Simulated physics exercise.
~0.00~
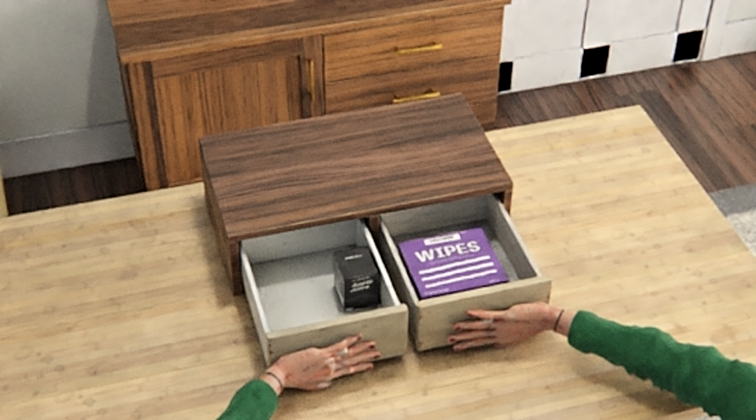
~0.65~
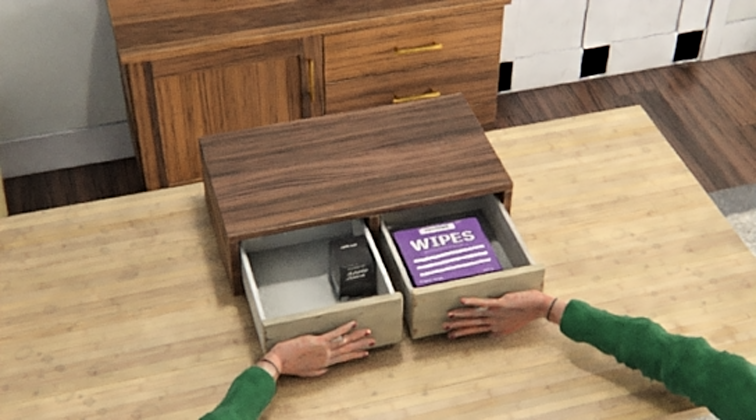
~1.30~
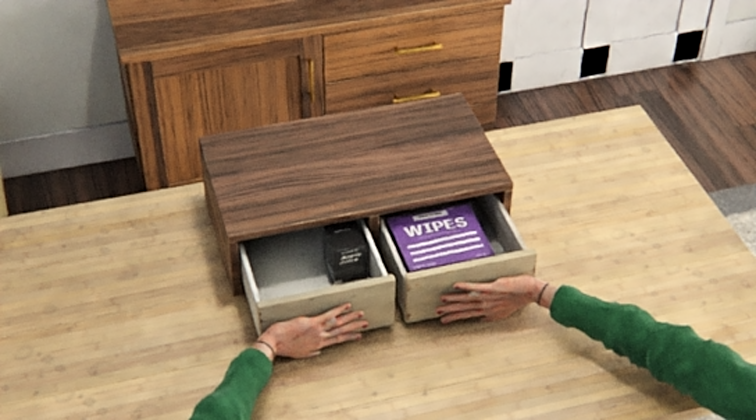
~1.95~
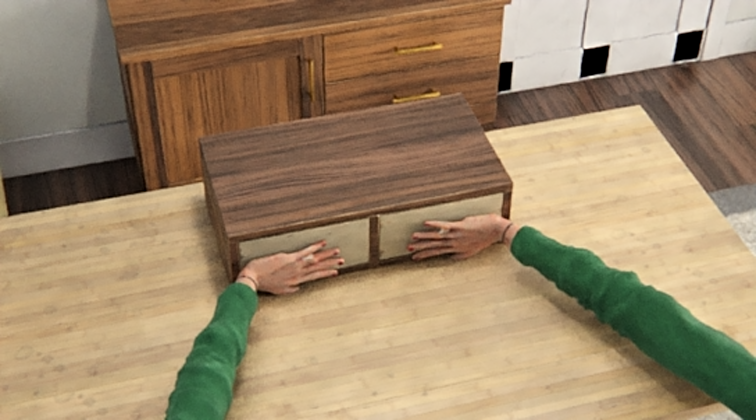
Two hands in green sleeves pushing both drawers of a small wooden chest fully shut, a black carton and purple wipes box inside.
